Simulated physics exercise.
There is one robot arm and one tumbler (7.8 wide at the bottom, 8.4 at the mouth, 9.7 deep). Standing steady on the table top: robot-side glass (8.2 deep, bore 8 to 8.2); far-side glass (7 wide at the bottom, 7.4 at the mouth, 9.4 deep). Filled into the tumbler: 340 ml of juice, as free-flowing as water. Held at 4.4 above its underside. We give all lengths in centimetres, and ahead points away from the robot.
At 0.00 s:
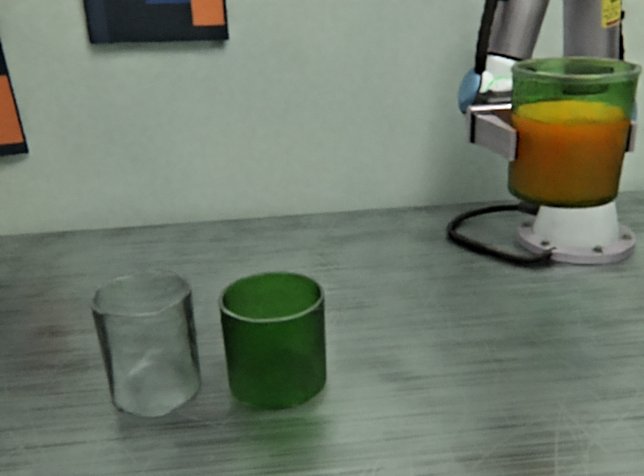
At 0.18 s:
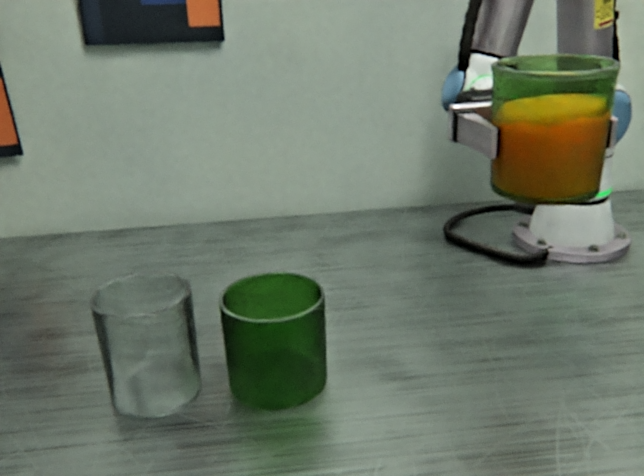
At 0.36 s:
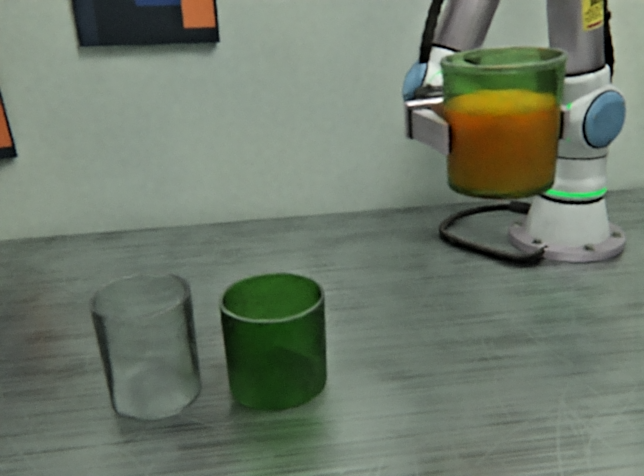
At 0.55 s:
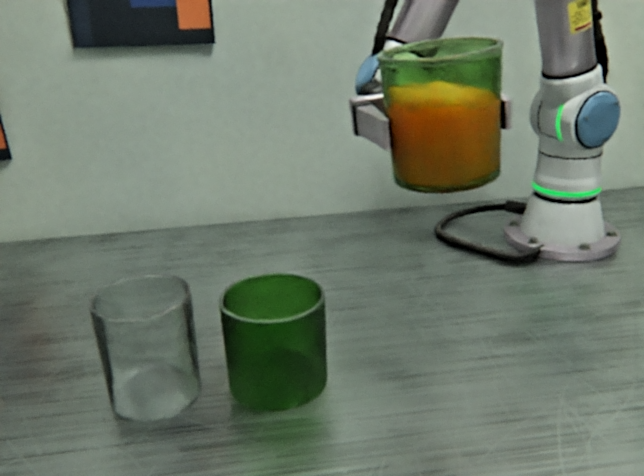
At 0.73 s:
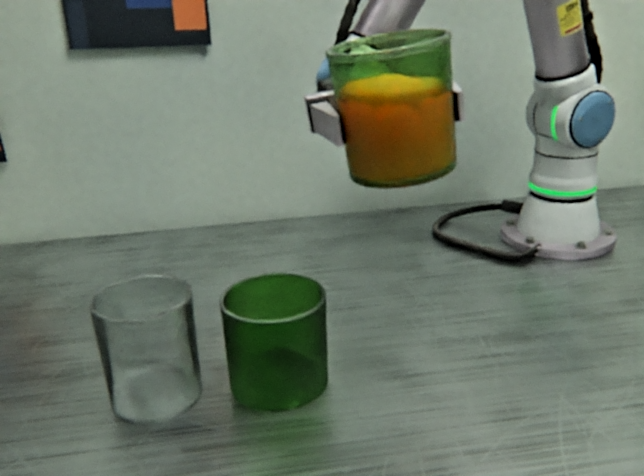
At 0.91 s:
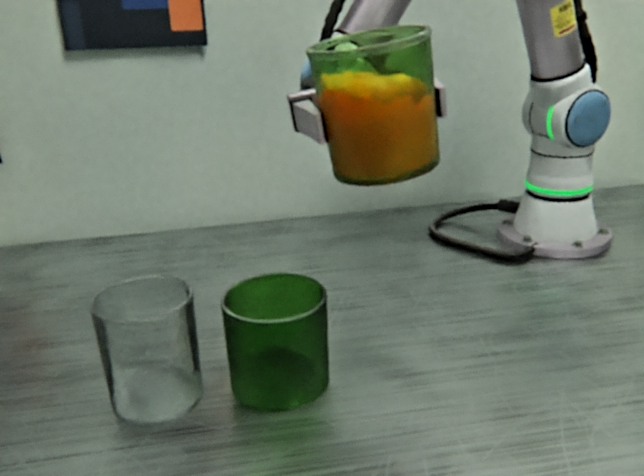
The clip opens with a robot arm at the right holding a green-tinted tumbler of orange juice above a gray table, where a clear glass and a green glass stand at the left. The arm carries the tumbler leftward and slightly upward, gradually tilting it, while both glasses stay still.
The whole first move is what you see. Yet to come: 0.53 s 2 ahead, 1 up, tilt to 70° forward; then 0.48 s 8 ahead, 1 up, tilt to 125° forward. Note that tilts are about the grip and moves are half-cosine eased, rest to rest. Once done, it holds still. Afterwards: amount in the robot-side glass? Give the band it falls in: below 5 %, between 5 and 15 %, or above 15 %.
The share falls below 5 %.
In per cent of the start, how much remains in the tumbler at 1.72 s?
55 %.
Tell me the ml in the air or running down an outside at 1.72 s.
Estimate: About 40 ml.
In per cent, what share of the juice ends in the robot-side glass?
Estimated share: Around 2 %.
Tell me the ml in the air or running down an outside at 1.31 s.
15 ml.
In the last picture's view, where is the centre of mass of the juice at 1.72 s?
Around (233, 204).
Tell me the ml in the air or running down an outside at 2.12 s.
About 70 ml.
After 1.31 s, tilted 62° forward, liquid up to 26 above the table; 330 ml in the tumbler, 15 ml in the air or running down outside.
After 1.72 s, tilted 104° forward, liquid up to 30 above the table; 190 ml in the tumbler, 70 ml in the far-side glass, 40 ml on the table or floor, 5 ml in the robot-side glass, 40 ml in the air or running down outside.
After 2.12 s, tilted 125° forward, liquid up to 77 above the table; 210 ml in the far-side glass, 60 ml on the table or floor, 5 ml in the robot-side glass, 70 ml in the air or running down outside.
After 2.92 s, tilted 125° forward, liquid up to 6 above the table; 205 ml in the far-side glass, 135 ml on the table or floor, 5 ml in the robot-side glass.
At rest, 205 ml in the far-side glass, 135 ml on the table or floor, 5 ml in the robot-side glass. That is 2 % in the robot-side glass.
